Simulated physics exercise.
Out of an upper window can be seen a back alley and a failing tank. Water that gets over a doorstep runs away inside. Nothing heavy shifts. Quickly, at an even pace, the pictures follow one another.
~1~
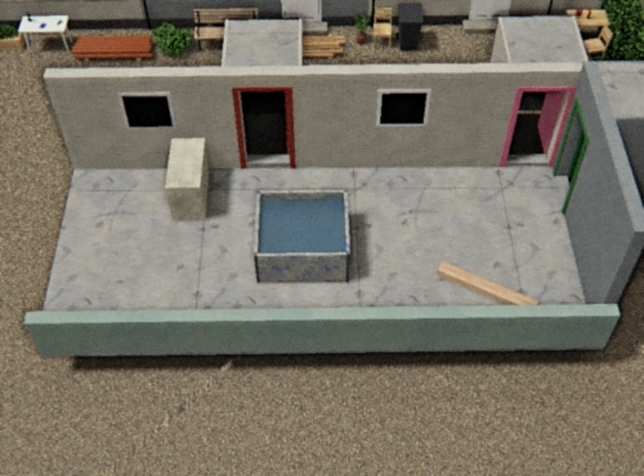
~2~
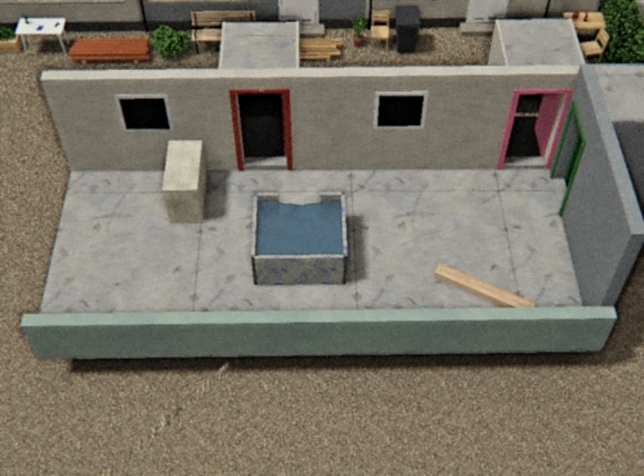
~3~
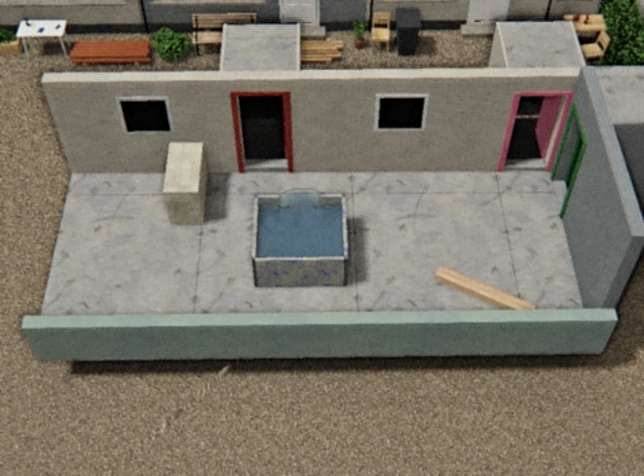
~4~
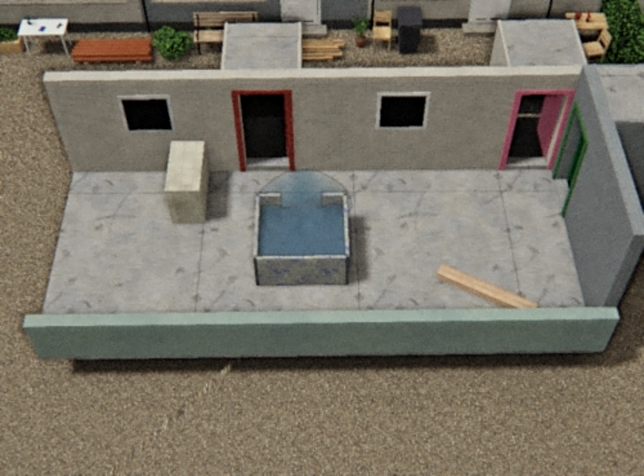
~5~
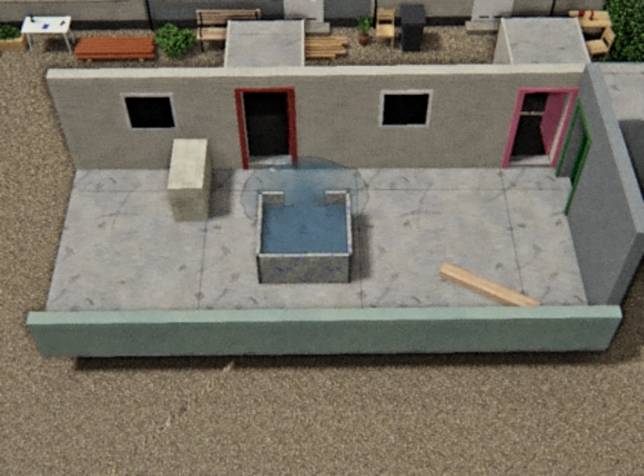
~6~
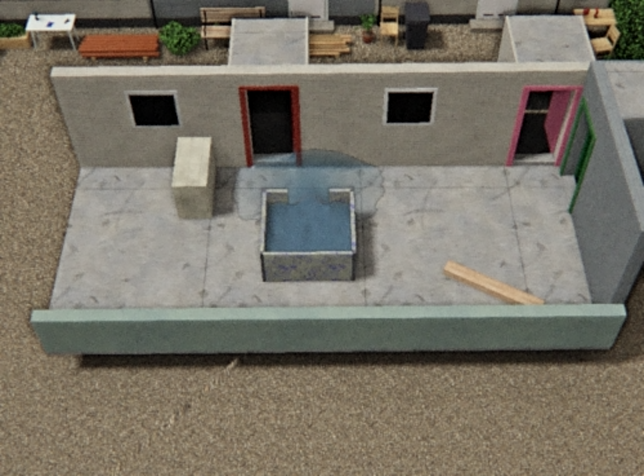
In a walled back alley, water pours through the open tank's far side and spreads outward.
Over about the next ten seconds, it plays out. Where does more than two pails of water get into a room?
The red door lets in more than two pails; the green door lets in more than two pails; the pink door lets in two pails or less.
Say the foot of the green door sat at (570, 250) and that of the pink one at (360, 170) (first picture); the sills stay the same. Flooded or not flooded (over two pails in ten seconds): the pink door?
Lab note: Pink door exceeds it.
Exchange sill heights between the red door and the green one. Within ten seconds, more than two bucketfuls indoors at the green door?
Result - green door never crosses the line.
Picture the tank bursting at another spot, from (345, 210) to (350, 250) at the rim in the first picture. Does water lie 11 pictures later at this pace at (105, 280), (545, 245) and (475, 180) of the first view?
Going through them one by one, I'd say high and dry, then waterlogged, then waterlogged.
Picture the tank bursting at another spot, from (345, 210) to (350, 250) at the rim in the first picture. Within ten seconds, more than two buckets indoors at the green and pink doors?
Outcome: Green door overshoots; pink door overshoots.
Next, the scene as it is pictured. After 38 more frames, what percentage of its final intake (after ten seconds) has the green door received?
Around 75 in a hundred.
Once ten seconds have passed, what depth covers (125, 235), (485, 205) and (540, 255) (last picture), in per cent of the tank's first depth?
2, 4 and 8 in a hundred, in turn.
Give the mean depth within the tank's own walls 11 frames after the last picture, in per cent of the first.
Somewhere near 46 %, give or take.
A moment on, water covers 15 % of the floor; the red door over two buckets in, the green door not reached, the pink door not reached.
Next, water covers 30 % of the floor; the red door far over two buckets in, the green door not reached, the pink door wet at the sill, nothing in.
Then, water covers 50 % of the floor; the red door far over two buckets in, the green door over two buckets in, the pink door wet at the sill, nothing in.
Later, water covers 65 % of the floor; the red door far over two buckets in, the green door far over two buckets in, the pink door wet at the sill, nothing in.
In the end, water covers 85 % of the floor; the red door far over two buckets in, the green door far over two buckets in, the pink door wet at the sill, nothing in.
